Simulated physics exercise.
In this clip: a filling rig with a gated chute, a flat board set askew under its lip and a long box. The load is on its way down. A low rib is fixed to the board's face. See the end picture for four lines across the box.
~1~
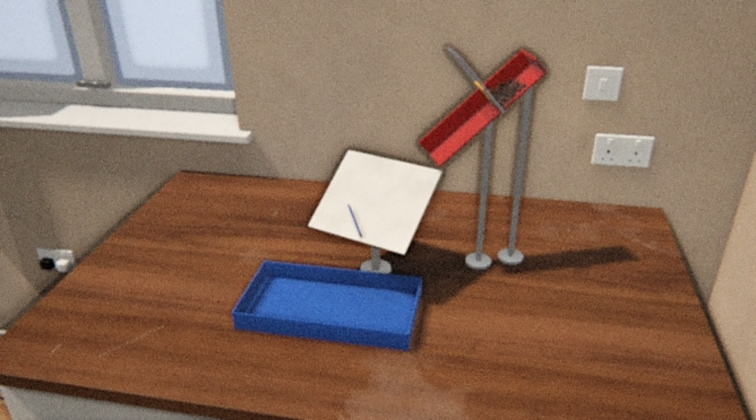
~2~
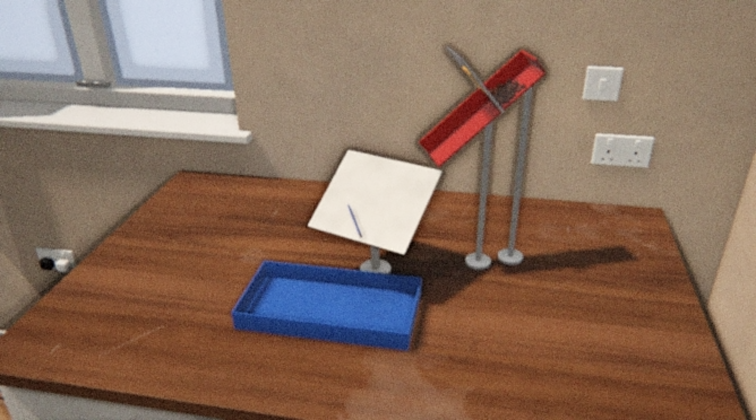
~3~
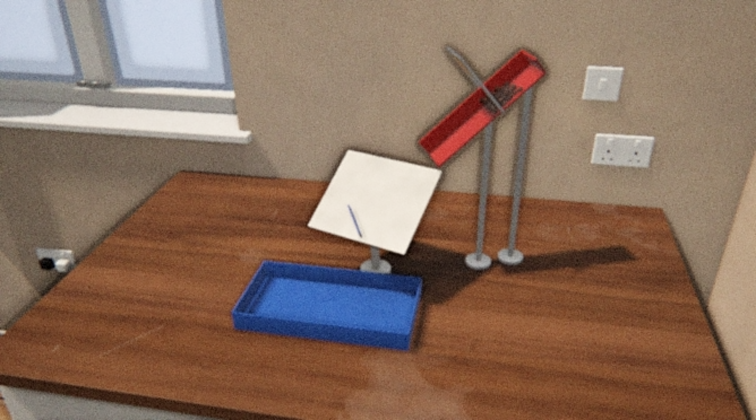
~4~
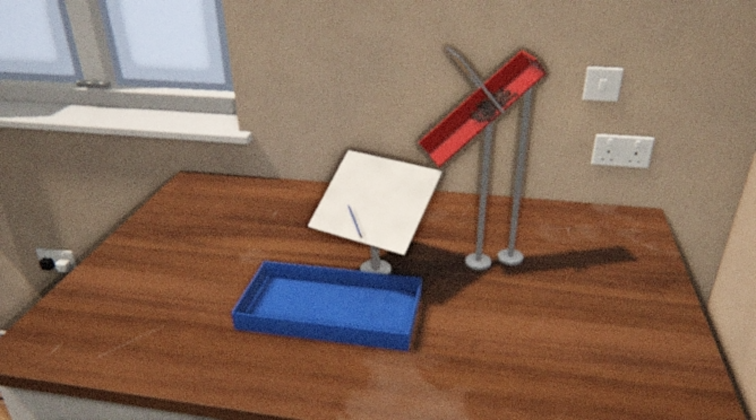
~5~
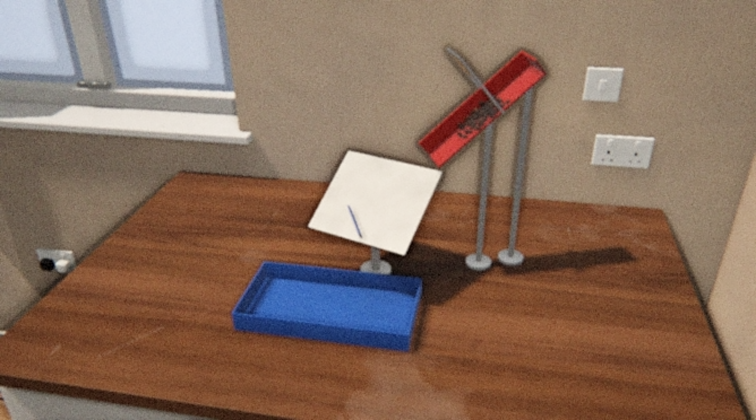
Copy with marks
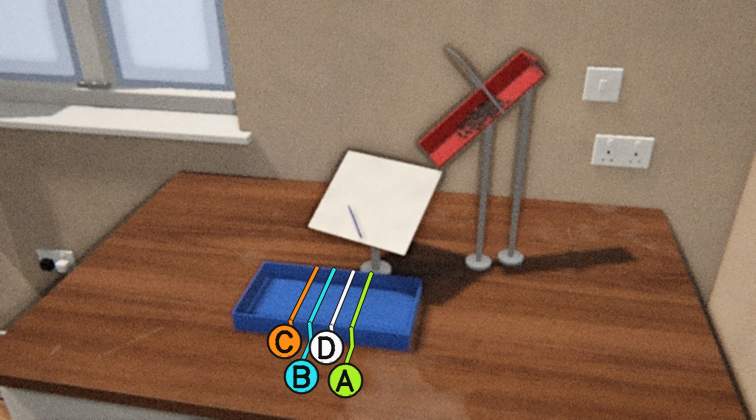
Small dark pieces sliding slowly down a tilted red chute on grey posts, above a slanted white board and an empty blue box.
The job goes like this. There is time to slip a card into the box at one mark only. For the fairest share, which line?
Go for A.
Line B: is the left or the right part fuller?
The right side.
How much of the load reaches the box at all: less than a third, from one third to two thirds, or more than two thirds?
It is more than two thirds.
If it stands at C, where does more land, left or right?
Right.
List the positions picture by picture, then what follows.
The first picture shows load behind the gate near (502, 93), flat chocolate drops; lip of the chute near (434, 161), sloping fairly steeply.
The second picture shows middle of the board near (374, 199), tilted fairly steeply; middle of its low edge near (354, 239); of its high edge near (393, 160).
The third picture shows front corners of the box near (232, 312) and (408, 334), empty; front of the load near (486, 104).
The fourth picture shows middle of the load near (490, 105); its front near (475, 117), close to a quarter of the way to the lip; rib from (348, 205) to (359, 234).
The fifth picture shows middle of the load near (481, 115); its front near (460, 135), close to half of the way to the lip.
On the marked copy, line A crosses the front rim at (351, 327); line B crosses the front rim at (309, 322); line C crosses the front rim at (290, 320); line D crosses the front rim at (331, 325).
If A is chosen, of what is caught, close to half on the left of the divider, close to half on the right.
If B is chosen, of what is caught, only a few on the left of the divider, all but a few on the right.
If C is chosen, of what is caught, a small share on the left of the divider, all but a few on the right.
If D is chosen, of what is caught, a small share on the left of the divider, all but a few on the right.
